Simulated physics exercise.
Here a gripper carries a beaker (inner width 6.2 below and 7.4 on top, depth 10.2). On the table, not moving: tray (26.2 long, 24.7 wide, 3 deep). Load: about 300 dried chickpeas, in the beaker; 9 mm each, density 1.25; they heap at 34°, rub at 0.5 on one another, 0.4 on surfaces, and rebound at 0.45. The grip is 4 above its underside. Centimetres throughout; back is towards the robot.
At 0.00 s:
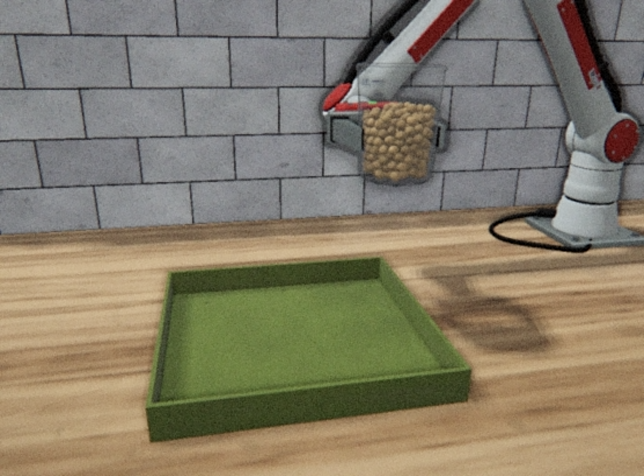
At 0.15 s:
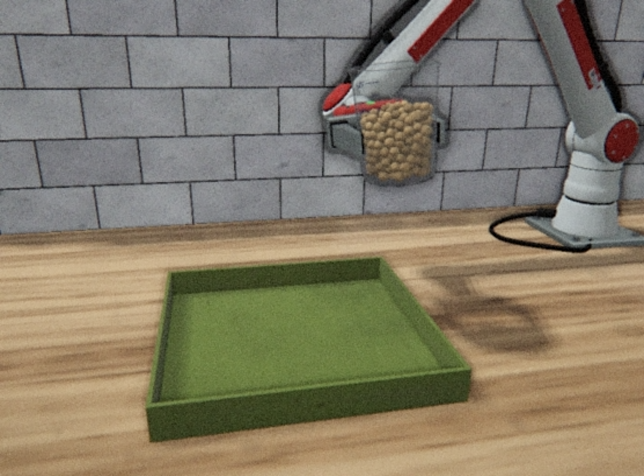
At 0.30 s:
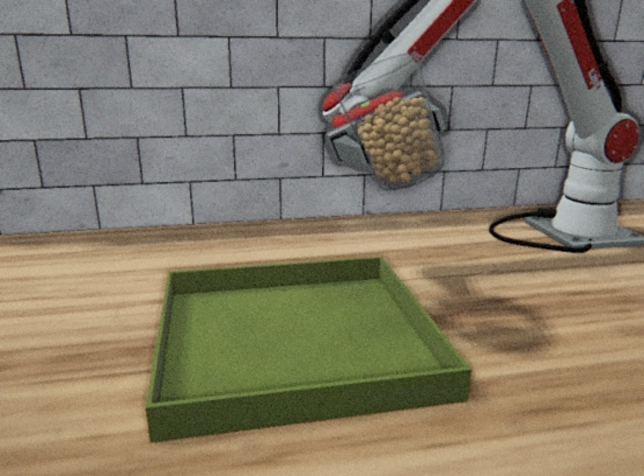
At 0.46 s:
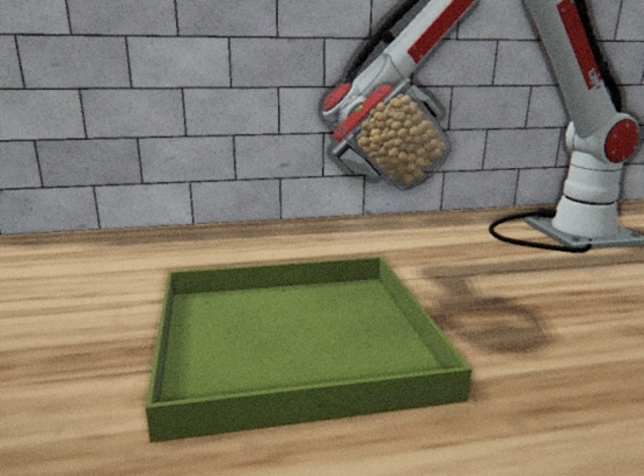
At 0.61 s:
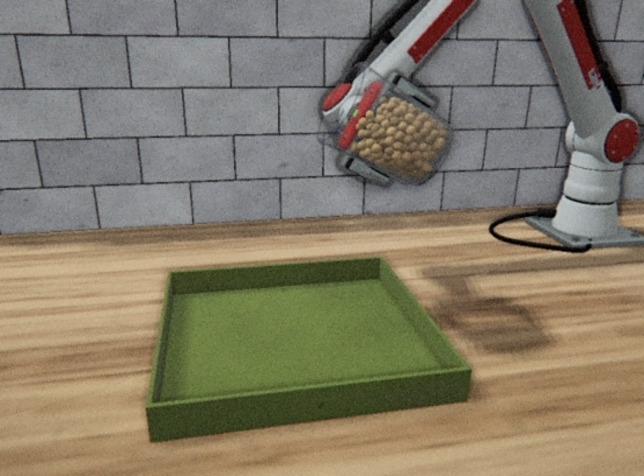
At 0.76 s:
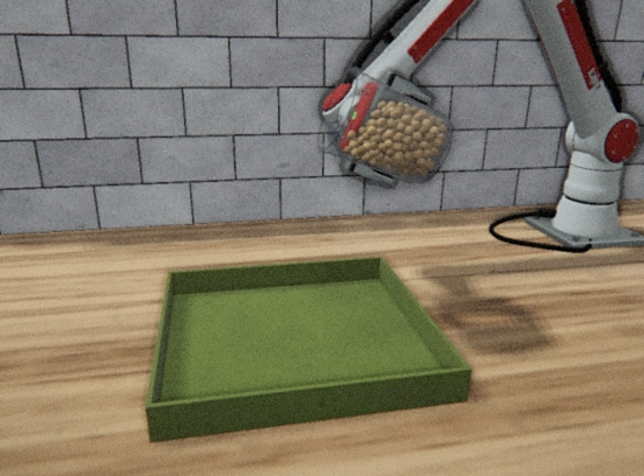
To begin with, a robot arm's gripper holds a clear beaker of dried chickpeas upright above a wooden table, behind and to the right of an empty green tray. The gripper then rotates the beaker steadily until it leans steeply, and the chickpeas shift within it while the tray stays still.
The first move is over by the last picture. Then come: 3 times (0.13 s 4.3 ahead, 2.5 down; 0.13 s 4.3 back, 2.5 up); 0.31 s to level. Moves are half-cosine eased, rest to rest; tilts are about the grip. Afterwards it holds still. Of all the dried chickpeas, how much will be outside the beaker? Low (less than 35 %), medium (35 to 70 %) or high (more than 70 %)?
Share outside the beaker: Low (less than 35 %).
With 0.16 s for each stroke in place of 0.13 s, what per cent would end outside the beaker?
It would be near 5 per cent.
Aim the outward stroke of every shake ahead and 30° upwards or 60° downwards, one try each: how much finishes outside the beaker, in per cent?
Some 60 and 0 per cent.
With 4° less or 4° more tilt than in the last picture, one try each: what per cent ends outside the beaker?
Some 5 and 20 per cent.
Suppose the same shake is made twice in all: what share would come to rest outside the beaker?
In that case some 10 per cent.
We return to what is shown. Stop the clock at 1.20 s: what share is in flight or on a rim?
Roughly 0 per cent.
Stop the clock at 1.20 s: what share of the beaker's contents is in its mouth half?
Roughly 40 per cent.
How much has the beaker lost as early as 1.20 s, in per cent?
Some 5 per cent.
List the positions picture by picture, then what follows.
Beaker middle at (398, 125), level; upper third of the load around (397, 120), from x 365 to 430, top at y 105; 300 in the beaker, in the first frame.
Beaker middle at (397, 125), tilted 6° forward; upper third of the load around (398, 120), from x 365 to 430, top at y 105, in the second frame.
Beaker middle at (394, 126), tilted 23° forward; upper third of the load around (399, 120), from x 360 to 435, top at y 100, in the third frame.
Beaker middle at (390, 128), tilted 44° forward; upper third of the load around (400, 122), from x 360 to 440, top at y 100, in the fourth frame.
Beaker middle at (388, 131), tilted 61° forward; upper third of the load around (400, 122), from x 355 to 445, top at y 100, in the fifth frame.
Beaker middle at (387, 132), tilted 67° forward; upper third of the load around (404, 123), from x 350 to 445, top at y 105; 300 in the beaker, in the sixth frame.
By 1.20 s, tilted 67° forward, highest piece 21 above the table; 289 in the beaker, 11 in the tray.
By 1.63 s, tilted 53° forward, highest piece 23 above the table; 263 in the beaker, 24 in the tray, 13 in flight or on a rim.
By 2.05 s, level, highest piece 25 above the table; 262 in the beaker, 38 in the tray.
By 3.10 s, level, highest piece 25 above the table; 262 in the beaker, 38 in the tray.
Final count, 262 in the beaker, 38 in the tray. That is 13 % outside the beaker.
